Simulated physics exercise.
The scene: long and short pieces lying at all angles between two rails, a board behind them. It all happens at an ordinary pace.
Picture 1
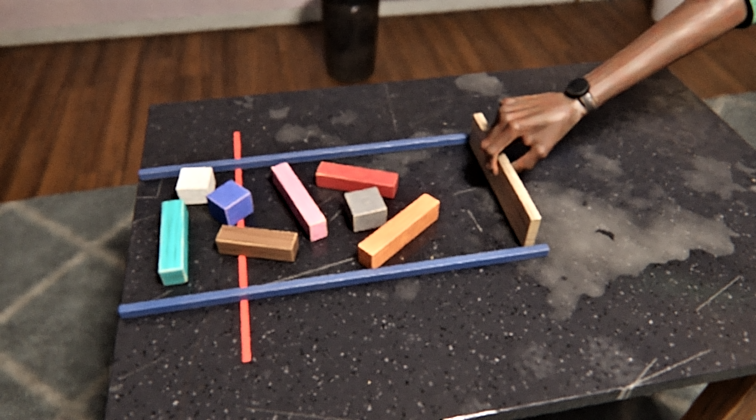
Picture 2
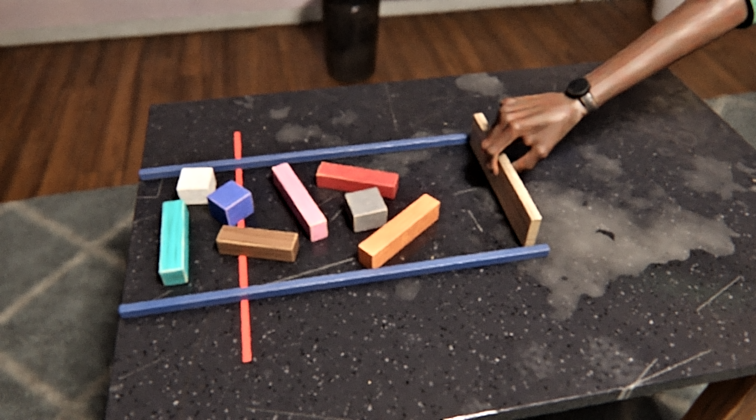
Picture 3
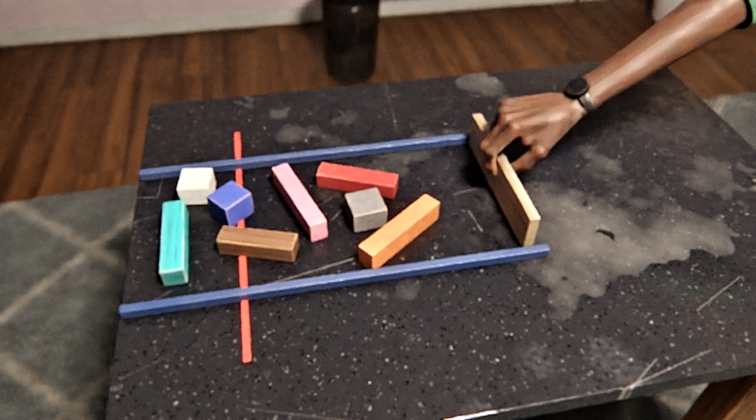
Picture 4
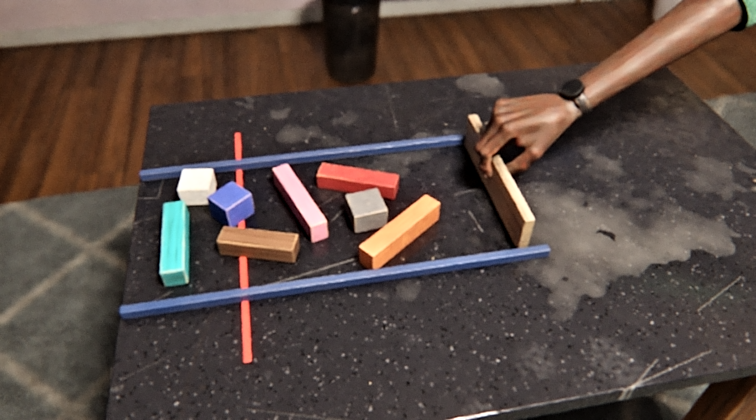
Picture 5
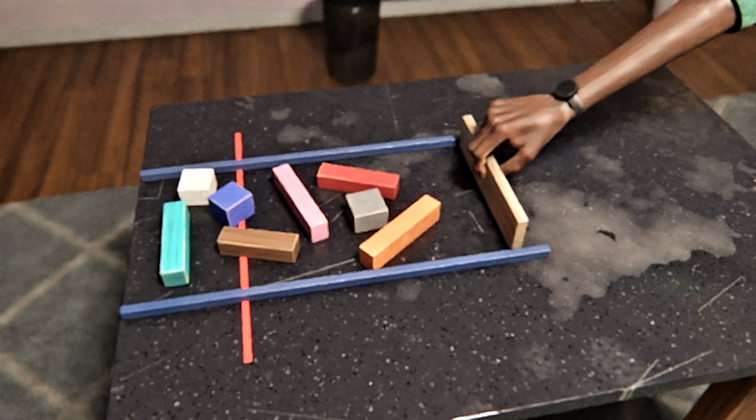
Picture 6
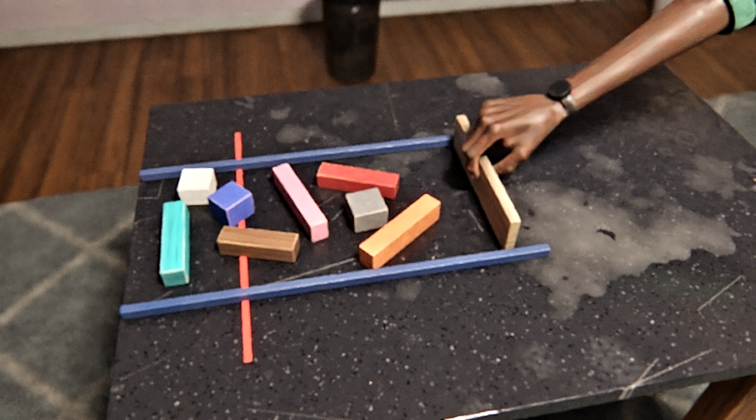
A hand slides a wooden board slightly left between two blue rails toward scattered, motionless blocks.
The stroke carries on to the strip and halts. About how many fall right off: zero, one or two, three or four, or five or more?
In the end the number that fall off is one or two.
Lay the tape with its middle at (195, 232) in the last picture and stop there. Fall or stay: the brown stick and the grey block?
The brown stick falls, the grey block holds on.
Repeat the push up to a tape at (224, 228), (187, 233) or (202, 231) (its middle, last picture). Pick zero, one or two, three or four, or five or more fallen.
In that order: Just one or two; 5 or more; three to four.
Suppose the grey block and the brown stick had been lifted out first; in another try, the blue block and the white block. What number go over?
First 0, then 0.
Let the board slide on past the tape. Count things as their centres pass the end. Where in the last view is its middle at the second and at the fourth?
First at (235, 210), next at (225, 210).
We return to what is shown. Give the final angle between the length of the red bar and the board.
Roughly 50° out of line.
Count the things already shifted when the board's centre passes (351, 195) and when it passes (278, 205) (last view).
At the one place 5, at the other 8.
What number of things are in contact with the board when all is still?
The number is 3.
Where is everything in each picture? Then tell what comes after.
The first picture shows turquoise stick (174, 240); white block (196, 186); blue block (230, 204); board (501, 176); tape (241, 225).
The second picture shows white block (197, 186); red bar (357, 180).
The third picture shows blue block (231, 205); brown stick (258, 244).
The fourth picture shows turquoise stick (175, 242); pink bar (299, 202).
The fifth picture shows white block (198, 187); board (489, 179).
The sixth picture shows turquoise stick (176, 242); white block (198, 187); blue block (231, 205); board (483, 179); tape (242, 225).
Early on, none off yet; turquoise stick at rest near (176, 242); white block at rest near (198, 187); blue block at rest near (231, 205).
A while later, none off yet; turquoise stick travelled a little near (140, 245); white block travelled about its own width near (178, 188); blue block travelled about its own width near (184, 209).
Finally, the number that fall off is one or two; lost, turquoise stick.
